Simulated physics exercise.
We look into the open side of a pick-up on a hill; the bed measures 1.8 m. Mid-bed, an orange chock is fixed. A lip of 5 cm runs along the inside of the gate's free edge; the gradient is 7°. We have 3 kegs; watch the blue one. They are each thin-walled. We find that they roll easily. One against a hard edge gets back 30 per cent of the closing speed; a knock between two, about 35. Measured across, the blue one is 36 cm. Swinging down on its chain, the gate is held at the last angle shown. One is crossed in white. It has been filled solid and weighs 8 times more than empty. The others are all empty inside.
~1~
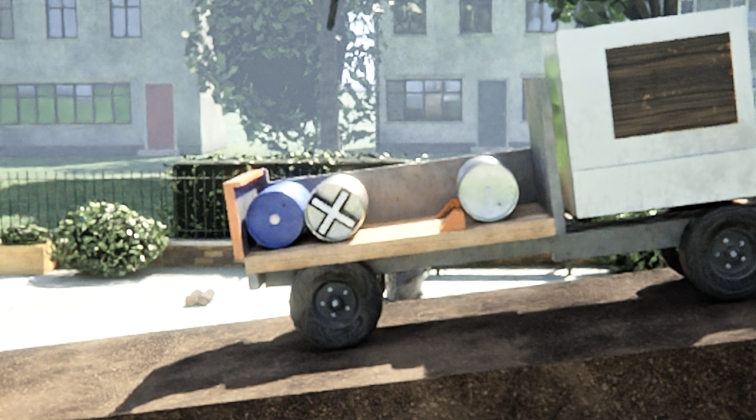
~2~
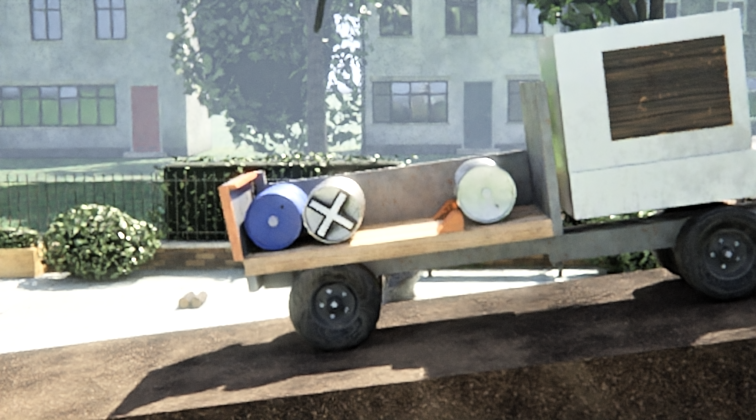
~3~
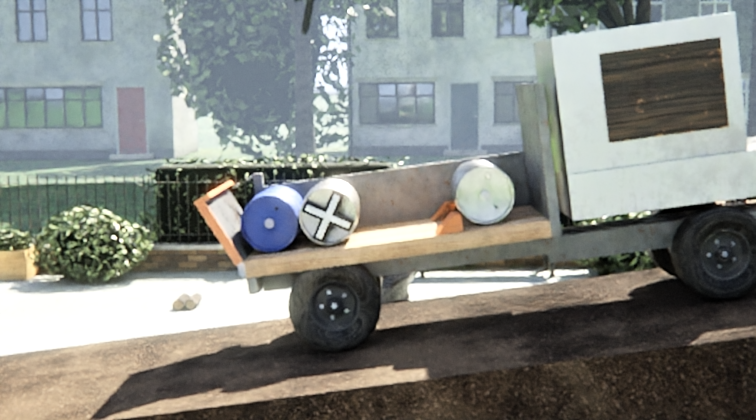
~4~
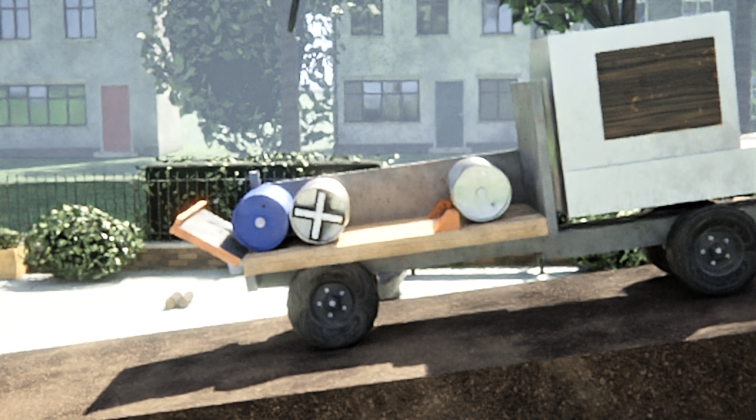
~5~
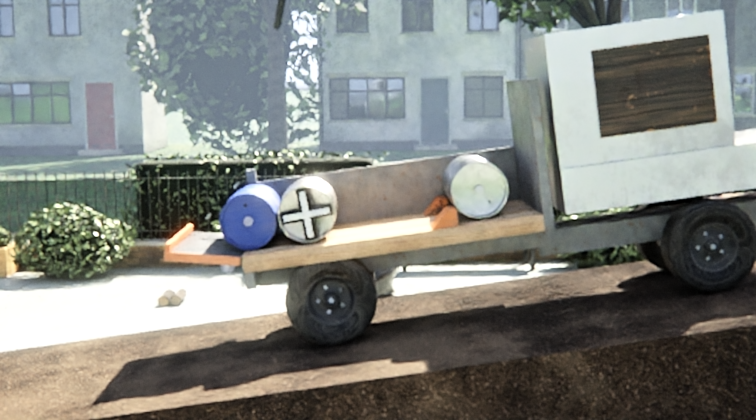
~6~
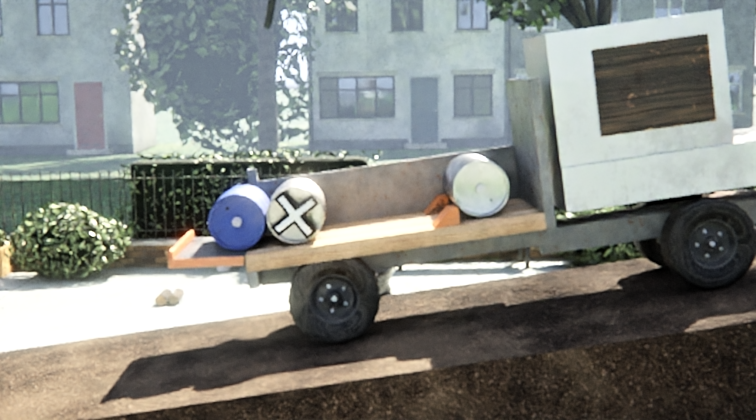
A truck stood on a sloping road with three barrels in its open bed as the orange tailgate swung down flat, and the blue barrel and the white-crossed one beside it rolled left toward it.
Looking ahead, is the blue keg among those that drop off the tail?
When everything settles, the blue one exits.
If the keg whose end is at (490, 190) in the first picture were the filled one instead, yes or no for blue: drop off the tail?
For blue, the answer then is negative.
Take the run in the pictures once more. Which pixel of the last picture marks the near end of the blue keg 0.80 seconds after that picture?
Roughly at (156, 222) in the last picture.
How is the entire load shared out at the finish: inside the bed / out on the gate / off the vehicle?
Final counts, in the order asked: 1, 1, 1.
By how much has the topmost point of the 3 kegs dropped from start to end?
Roughly 0 cm.
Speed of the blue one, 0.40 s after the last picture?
Speed approx. 0.8 m/s.
Then, 0.40 s past the sixth picture, blue is on the gate, 30 cm past the hinge, rolling left; 0 of 3 are out.
Then, 0.80 s past the sixth picture, blue is dropping off the gate; 1 of 3 is out.
Finally (9.50 s after the last picture), blue is out on the ground; 1 of 3 is out.
